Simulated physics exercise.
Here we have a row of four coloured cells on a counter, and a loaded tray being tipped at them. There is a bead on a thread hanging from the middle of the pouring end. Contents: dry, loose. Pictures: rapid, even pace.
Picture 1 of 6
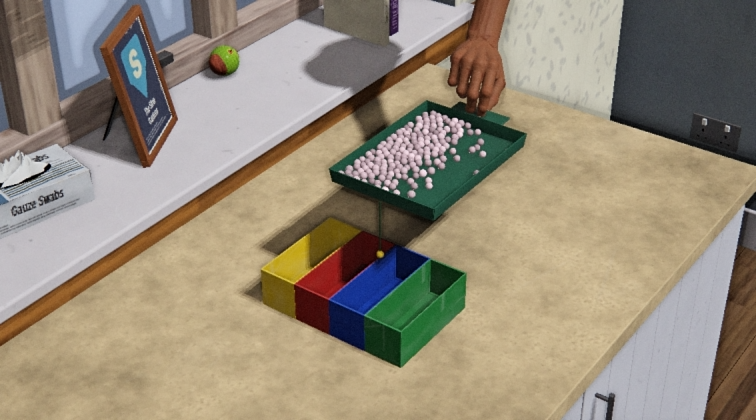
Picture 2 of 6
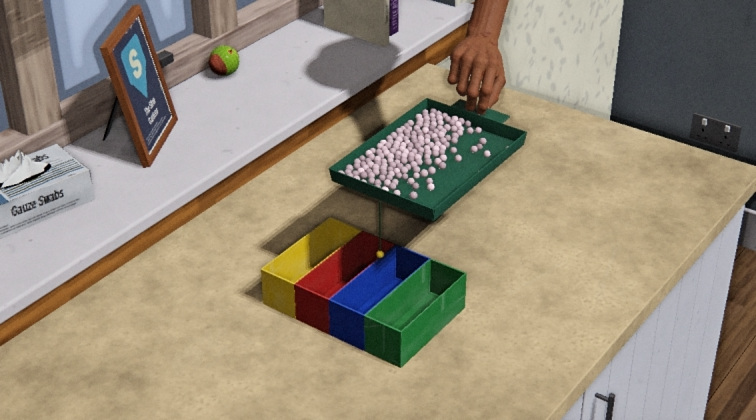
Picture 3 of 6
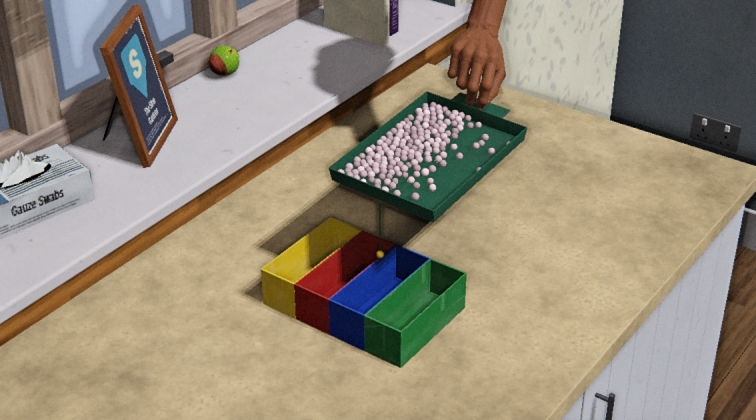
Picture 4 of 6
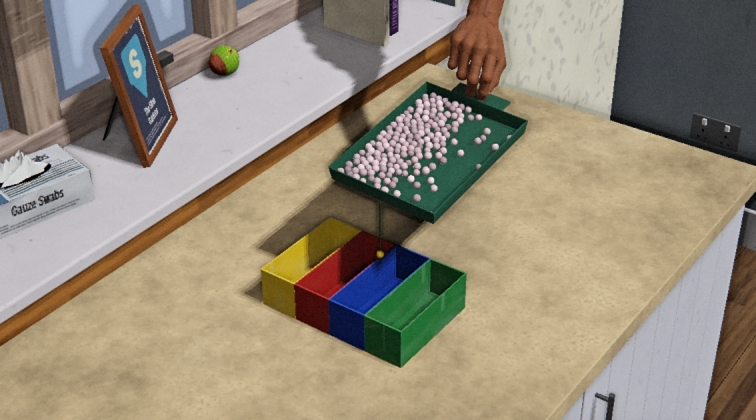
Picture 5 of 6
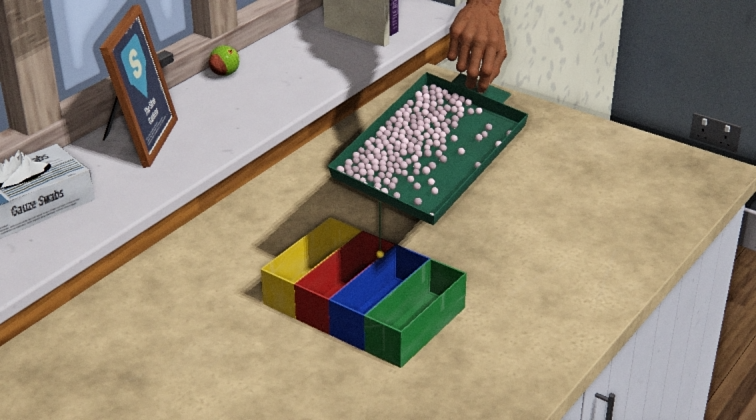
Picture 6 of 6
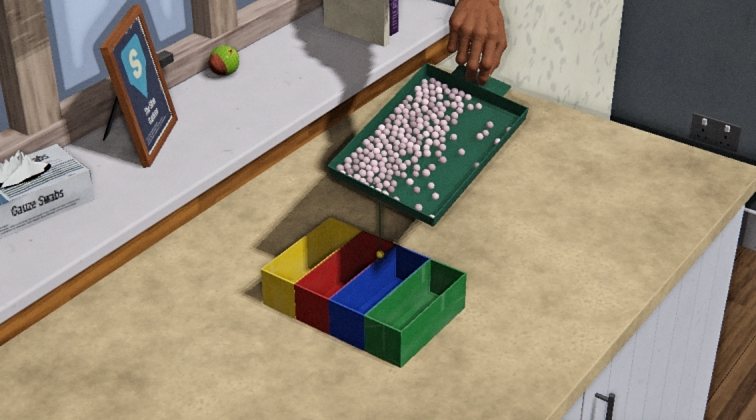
On a kitchen counter, a hand steadily raised the back of a green tray of pale pink beads behind a row of yellow, red, blue and green compartments, and a few beads rolled to the right.
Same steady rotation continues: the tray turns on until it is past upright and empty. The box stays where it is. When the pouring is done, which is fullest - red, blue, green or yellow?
Fullest: The green cell.
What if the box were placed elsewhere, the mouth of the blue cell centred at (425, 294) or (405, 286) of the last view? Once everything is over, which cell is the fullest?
You'd see blue win the first time and the blue cell win the second.
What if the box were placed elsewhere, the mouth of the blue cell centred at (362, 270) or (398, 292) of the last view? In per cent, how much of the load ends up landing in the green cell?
Around 40 and then 40 per cent.
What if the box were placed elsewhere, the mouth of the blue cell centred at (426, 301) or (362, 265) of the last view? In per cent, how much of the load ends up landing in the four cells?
You'd get near 100 percent first and near 30 percent next.
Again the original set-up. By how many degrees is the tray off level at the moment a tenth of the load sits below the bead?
The tilt then is about 70°.
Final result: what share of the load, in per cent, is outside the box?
Somewhere around 10 in a hundred.
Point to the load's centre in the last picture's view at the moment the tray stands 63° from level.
The load's middle is around (413, 195).
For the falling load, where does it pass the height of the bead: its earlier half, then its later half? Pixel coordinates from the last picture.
I'd place the first part at (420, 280) and the rest at (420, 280).
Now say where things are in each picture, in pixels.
In the first picture, corners of the pouring end at (332, 168) and (434, 207), level; middle of the load at (409, 151), sugar pearls; bead on its thread at (380, 254); yellow cell at (279, 290); red cell at (312, 306); blue cell at (347, 322); green cell at (383, 338).
In the second picture, corners of the pouring end at (332, 168) and (433, 208), level; middle of the load at (409, 150).
In the third picture, corners of the pouring end at (332, 167) and (433, 209), tipped barely, lowest at the right corner; middle of the load at (409, 146), a small part on the move.
In the fourth picture, corners of the pouring end at (331, 167) and (433, 212), tipped a little, lowest at the right corner; middle of the load at (409, 141), a small part on the move.
In the fifth picture, corners of the pouring end at (331, 166) and (433, 214), tipped a little, lowest at the right corner; middle of the load at (409, 138), a small part on the move.
In the sixth picture, corners of the pouring end at (331, 165) and (433, 216), tipped clearly, lowest at the right corner; middle of the load at (408, 137), nearly all on the move; yellow cell at (279, 290); red cell at (312, 306); blue cell at (347, 322); green cell at (383, 338).
Soon, tray tipped steeply; most on the tray; a stray few in the green cell; a small part falling or outside the box.
A while on, tray tipped past a quarter turn; a small part on the tray; about two thirds in the green cell; a small part in the blue cell; about a quarter falling or outside the box.
Towards the end, tray tipped past a quarter turn; most in the green cell; a small part in the blue cell; a stray few in the red cell; a small part falling or outside the box.
Finally, tray tipped past a quarter turn; most in the green cell; a small part in the blue cell; a stray few in the red cell; none in the yellow cell; a small part outside the box.
